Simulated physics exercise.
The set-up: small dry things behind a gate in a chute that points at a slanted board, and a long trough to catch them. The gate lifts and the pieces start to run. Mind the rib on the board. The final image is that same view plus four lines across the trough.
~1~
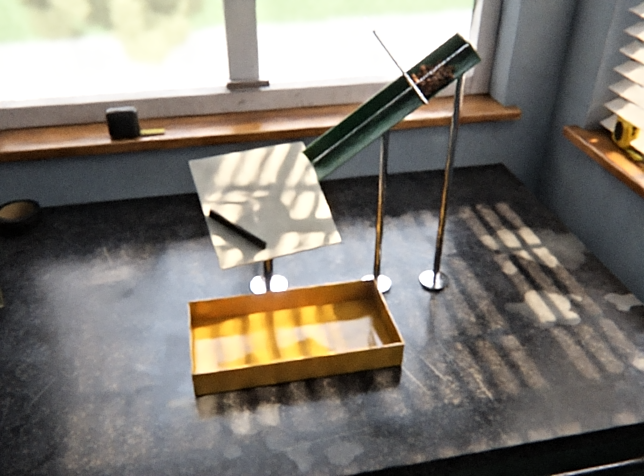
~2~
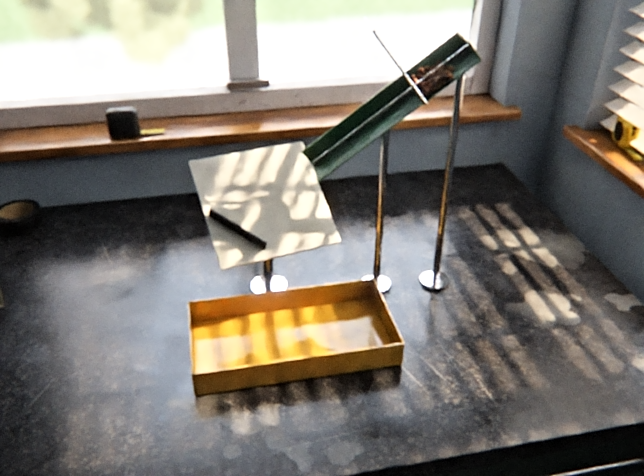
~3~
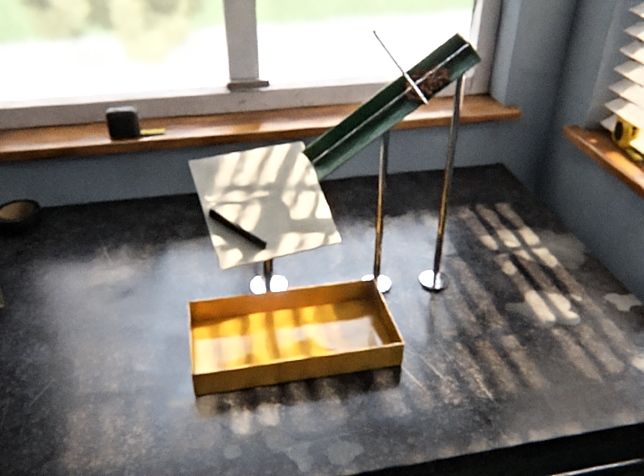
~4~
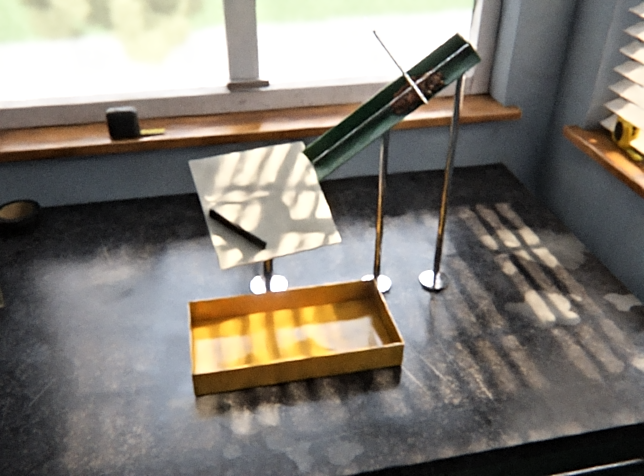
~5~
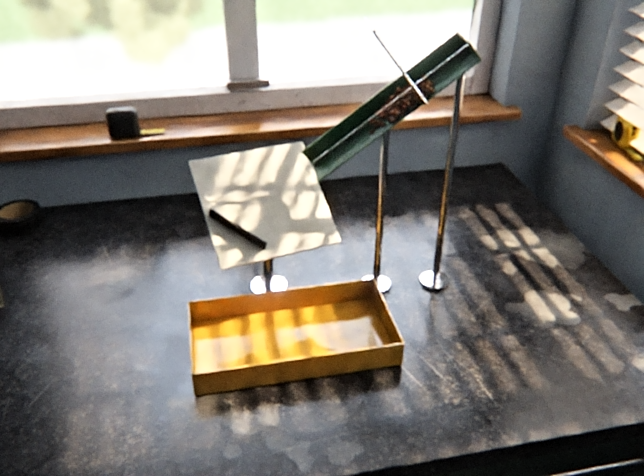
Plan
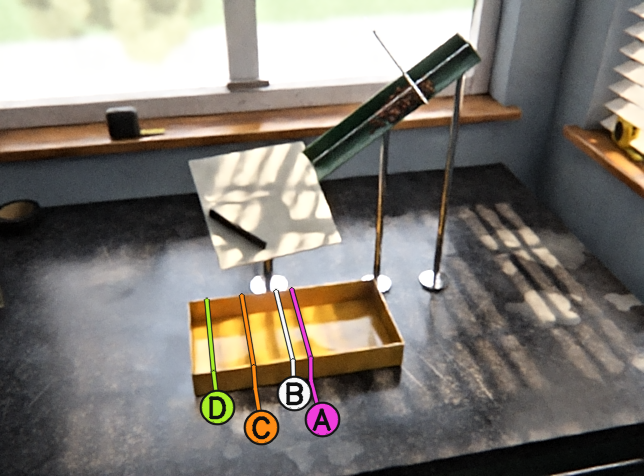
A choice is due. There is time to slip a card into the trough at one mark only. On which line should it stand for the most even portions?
Choose A.
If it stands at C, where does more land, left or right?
Right.
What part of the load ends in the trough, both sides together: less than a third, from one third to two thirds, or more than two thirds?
It is more than two thirds.
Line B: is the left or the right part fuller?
The right side.
On the marked copy, line A crosses the front rim at (310, 357); line B crosses the front rim at (292, 359); line C crosses the front rim at (253, 365); line D crosses the front rim at (213, 371).
Choosing A, of what is caught, close to a third on the left of the divider, close to two thirds on the right.
Choosing B, of what is caught, a small share on the left of the divider, all but a few on the right.
Choosing C, of what is caught, only a few on the left of the divider, all but a few on the right.
Choosing D, of what is caught, none at all on the left of the divider, the whole lot on the right.
